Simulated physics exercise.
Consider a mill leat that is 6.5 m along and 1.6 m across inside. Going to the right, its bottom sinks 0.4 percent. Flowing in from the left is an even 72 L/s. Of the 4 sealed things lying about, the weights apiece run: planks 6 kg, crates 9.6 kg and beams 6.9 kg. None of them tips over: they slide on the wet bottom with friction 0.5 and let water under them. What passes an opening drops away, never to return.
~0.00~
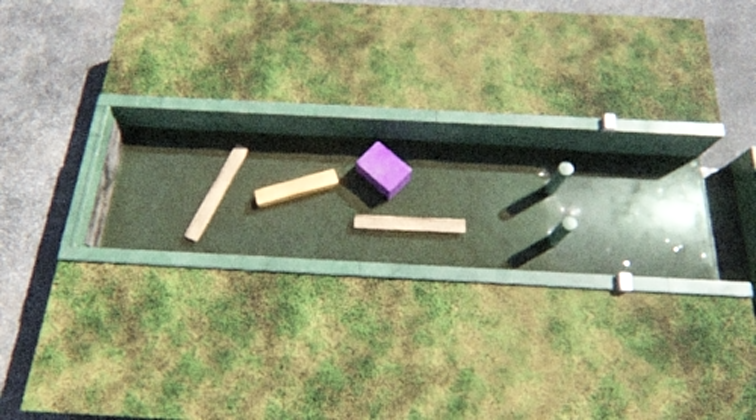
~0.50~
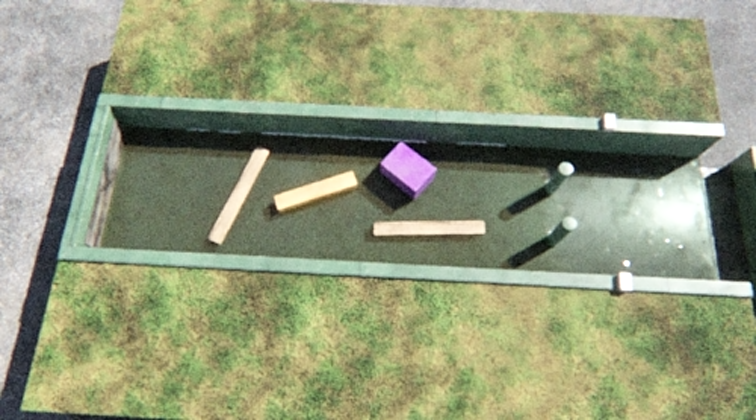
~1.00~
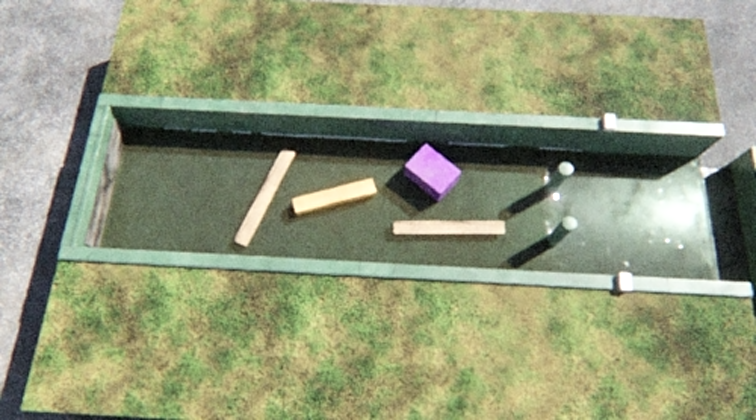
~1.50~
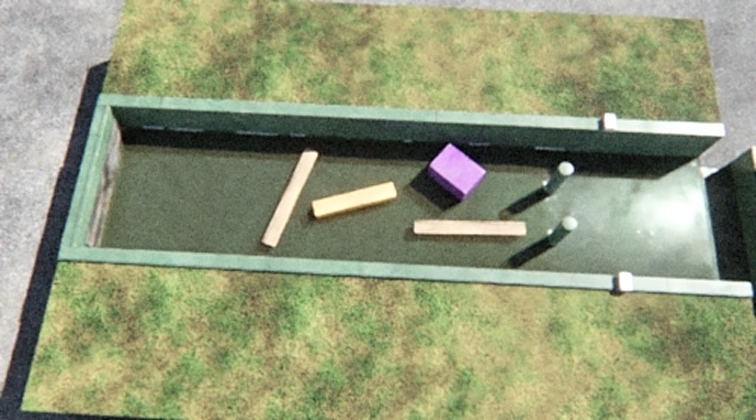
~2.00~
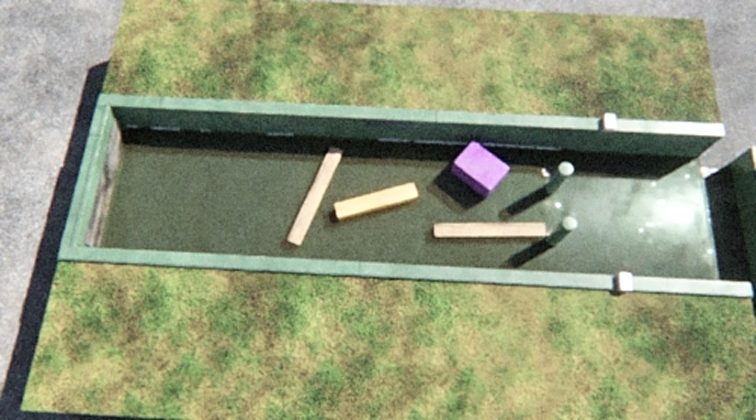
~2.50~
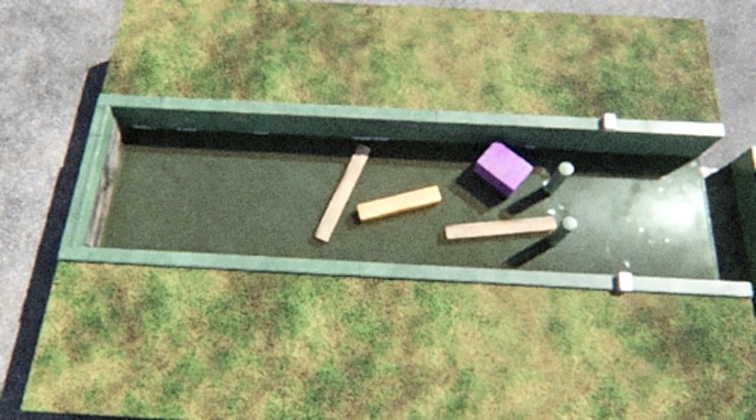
A purple crate floats in a green-walled, water-filled channel set between strips of grass, seen from above by a camera that stays still. Around it lie a yellow-orange beam and two pale beams, one slanting at the left and one lying below the crate, with two short posts standing farther right. All four floating pieces drift steadily rightward together, and the lower beam meets the nearer post and turns slightly.
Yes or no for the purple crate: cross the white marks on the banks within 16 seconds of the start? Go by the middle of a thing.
Result for the purple crate: It does not get across.
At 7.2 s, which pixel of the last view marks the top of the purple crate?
About (535, 160).
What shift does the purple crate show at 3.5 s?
By that time, close to 150 cm.
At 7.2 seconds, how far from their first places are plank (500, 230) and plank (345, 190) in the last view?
First one: Gone out; second one: 350 cm.
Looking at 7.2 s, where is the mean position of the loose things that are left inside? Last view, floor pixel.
Near (570, 198).
After 3.5 s the purple crate is near (535, 160), 1.7 m from its start, afloat; 0 of 4 are over the mark; 4 afloat.
After 7.2 s the purple crate is near (535, 160), 1.7 m from its start, aground; 2 of 4 are over the mark; 1 afloat.
After 12.0 s the purple crate is near (535, 160), 1.7 m from its start, aground; 2 of 4 are over the mark; 1 afloat.
After 16.0 s the purple crate is near (535, 160), 1.7 m from its start, aground; 2 of 4 are over the mark; 1 afloat.
